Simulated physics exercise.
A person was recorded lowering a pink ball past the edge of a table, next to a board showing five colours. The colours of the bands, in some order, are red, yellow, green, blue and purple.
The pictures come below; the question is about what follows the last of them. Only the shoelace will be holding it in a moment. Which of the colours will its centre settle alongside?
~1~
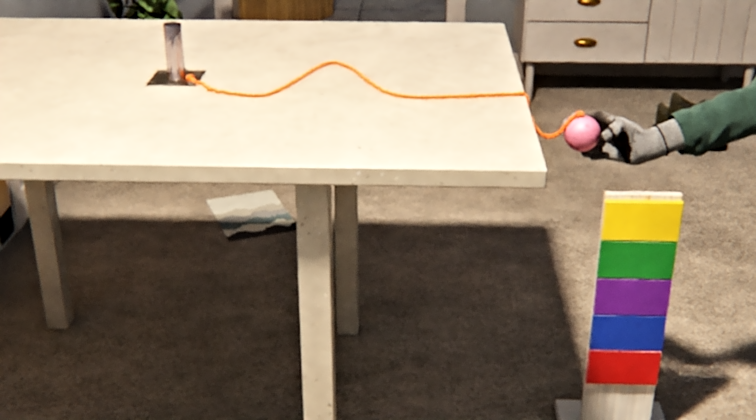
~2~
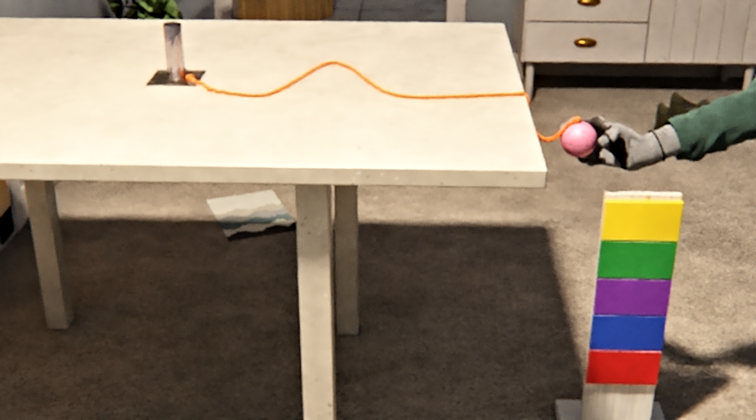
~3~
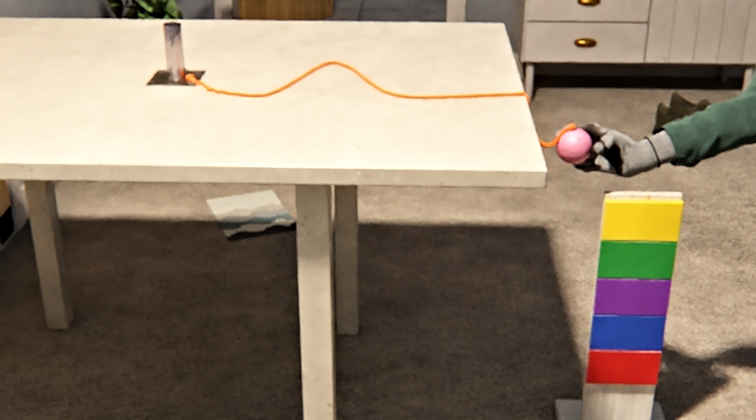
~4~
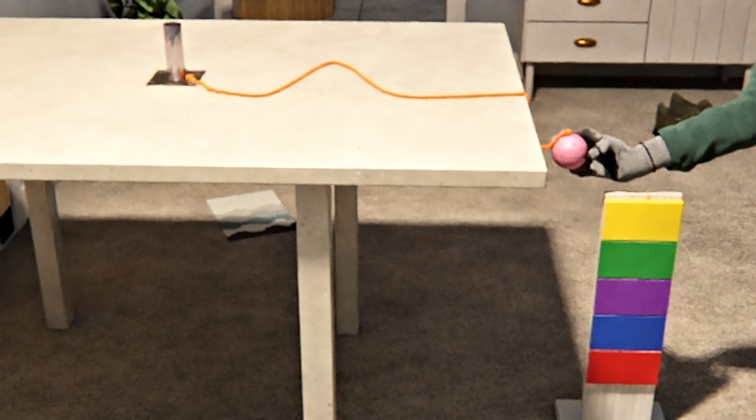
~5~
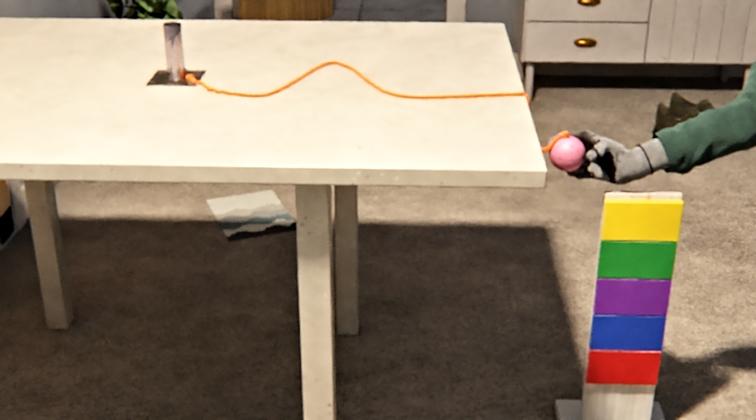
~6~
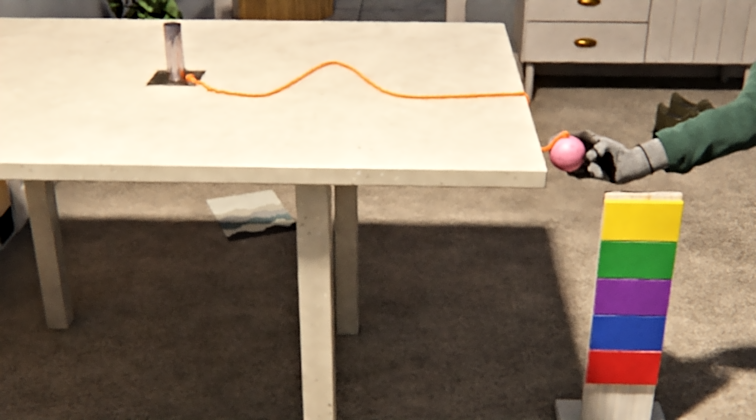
It settles alongside blue.
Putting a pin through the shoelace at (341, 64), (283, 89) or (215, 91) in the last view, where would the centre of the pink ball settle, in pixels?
In order of the tries: About (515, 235), then (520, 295), then (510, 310).
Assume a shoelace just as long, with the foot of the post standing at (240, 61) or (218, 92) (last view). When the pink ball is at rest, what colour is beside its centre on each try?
It comes out red the first time and red the second time.
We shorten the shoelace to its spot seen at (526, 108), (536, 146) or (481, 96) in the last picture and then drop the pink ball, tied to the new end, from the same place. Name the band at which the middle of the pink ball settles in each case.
Try 1 - green; try 2 - purple; try 3 - yellow.
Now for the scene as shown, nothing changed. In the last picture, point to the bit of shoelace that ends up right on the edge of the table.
It's near (380, 89) in the last picture.
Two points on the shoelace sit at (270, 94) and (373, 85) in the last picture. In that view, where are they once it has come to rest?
About (307, 80), and the other about (513, 85).
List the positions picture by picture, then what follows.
In the first picture, pink ball (582, 133); yellow (642, 222); green (637, 261); purple (633, 298); blue (628, 334); red (624, 368).
In the second picture, pink ball (579, 139); shoelace through (216, 90) (294, 82) (349, 67) (399, 96) (508, 95).
In the third picture, pink ball (574, 146).
In the fourth picture, pink ball (569, 152); shoelace through (216, 90) (294, 82) (349, 67) (399, 96) (508, 95).
In the fifth picture, pink ball (567, 154).
In the sixth picture, pink ball (567, 154); shoelace through (216, 90) (294, 82) (349, 67) (399, 96) (508, 95).
Soon after, ball near (506, 284); level with purple.
Then, ball near (498, 329); level with blue.
At rest, ball near (504, 326); level with blue. Its middle rests at the blue band.
